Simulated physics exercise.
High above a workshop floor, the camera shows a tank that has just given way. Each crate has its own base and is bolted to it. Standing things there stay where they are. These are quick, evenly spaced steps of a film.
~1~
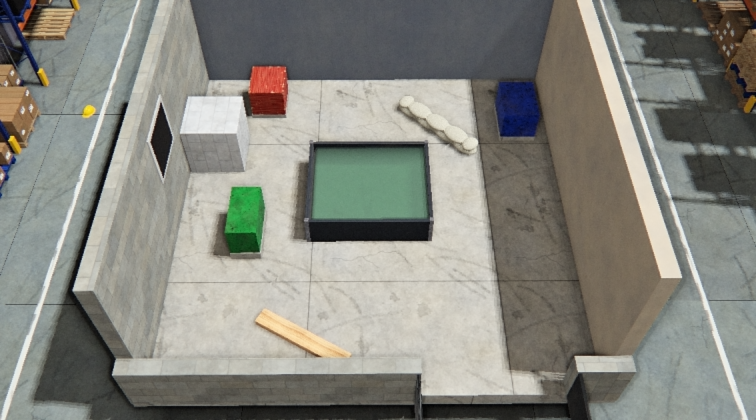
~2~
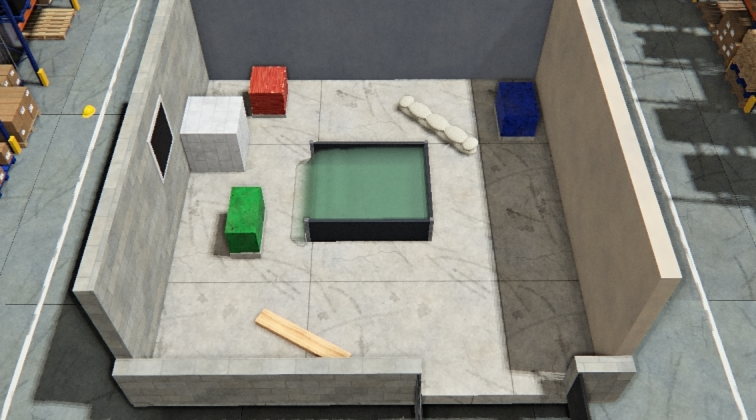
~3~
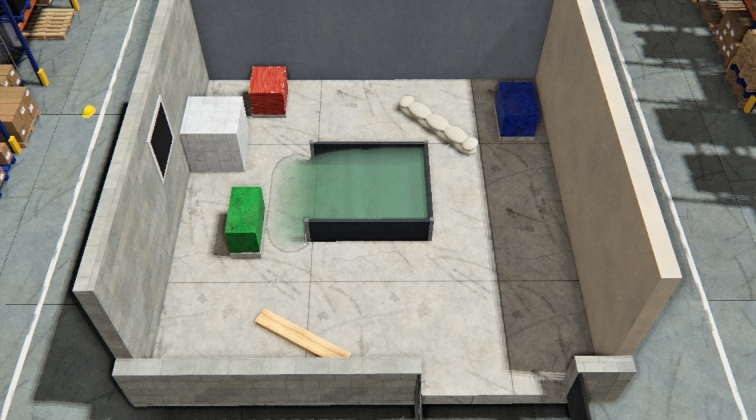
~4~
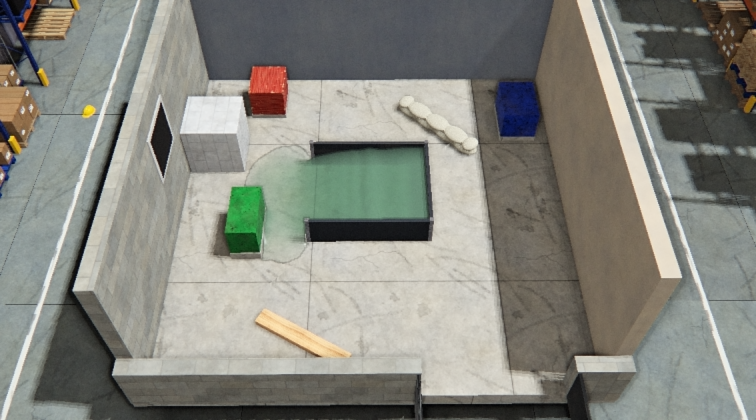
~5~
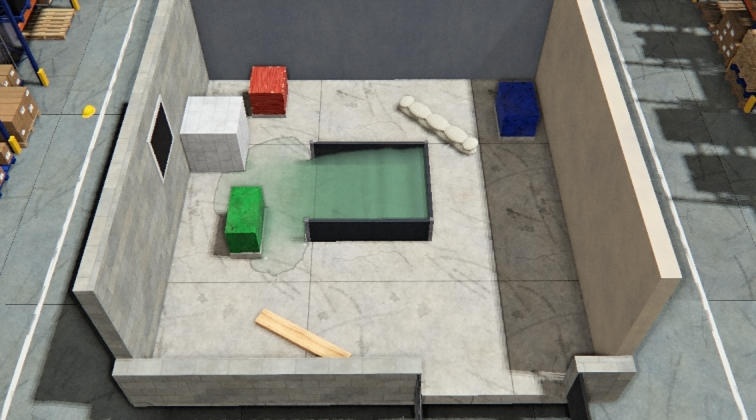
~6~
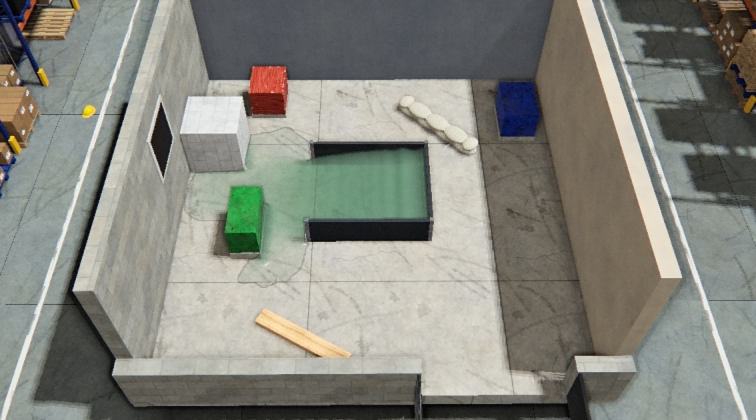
The video shows a dark-walled tank of greenish water on a workshop floor as its left side opens and water spreads leftward across the pale concrete, reaching the green block, flowing around it and extending toward the white block.
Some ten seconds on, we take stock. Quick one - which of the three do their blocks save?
Green crate wet, blue crate saved, red crate wet.
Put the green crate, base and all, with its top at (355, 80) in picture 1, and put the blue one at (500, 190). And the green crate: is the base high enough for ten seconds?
As far as I can tell, the green crate is not reached.
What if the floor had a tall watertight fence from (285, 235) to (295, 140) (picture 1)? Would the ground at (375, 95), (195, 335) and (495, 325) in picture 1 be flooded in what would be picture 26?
Taking the three spots in order: Soaked, soaked, spared.
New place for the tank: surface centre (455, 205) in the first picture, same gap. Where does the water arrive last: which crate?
That would be the blue crate.
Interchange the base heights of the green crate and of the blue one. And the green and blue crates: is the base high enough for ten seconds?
I reckon the green crate is inundated but the blue crate is left unharmed.
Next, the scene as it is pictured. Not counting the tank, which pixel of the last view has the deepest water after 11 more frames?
Deepest point: About (188, 189).
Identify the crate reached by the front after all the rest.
The answer here is the blue one.
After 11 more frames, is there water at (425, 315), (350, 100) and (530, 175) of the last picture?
Point one left clear, point two left clear, point three left clear.
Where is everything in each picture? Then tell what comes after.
In the first frame, the water tank at (369, 183) is whole and still.
In the second frame, the front is at (300, 241), out from the gap at (312, 194).
In the third frame, the front is at (289, 247), out from the gap at (313, 195).
In the fourth frame, water pours out at (313, 196) and has run to (263, 253).
In the fifth frame, the front is at (228, 173), out from the gap at (313, 196).
In the sixth frame, water pours out at (313, 196) and has run to (196, 181).
A moment on, water covers 15 % of the floor; the green crate water round its plinth, the blue crate not reached, the red crate water round its plinth.
Next, water covers 30 % of the floor; the green crate water round its plinth, the blue crate not reached, the red crate water round its plinth.
Then, water covers 50 % of the floor; the green crate water round its plinth, the blue crate not reached, the red crate water round its plinth.
Later, water covers 70 % of the floor; the green crate water round its plinth, the blue crate not reached, the red crate water round its plinth.
In the end, water covers 95 % of the floor; the green crate was topped, the blue crate stayed above the water, the red crate was topped.
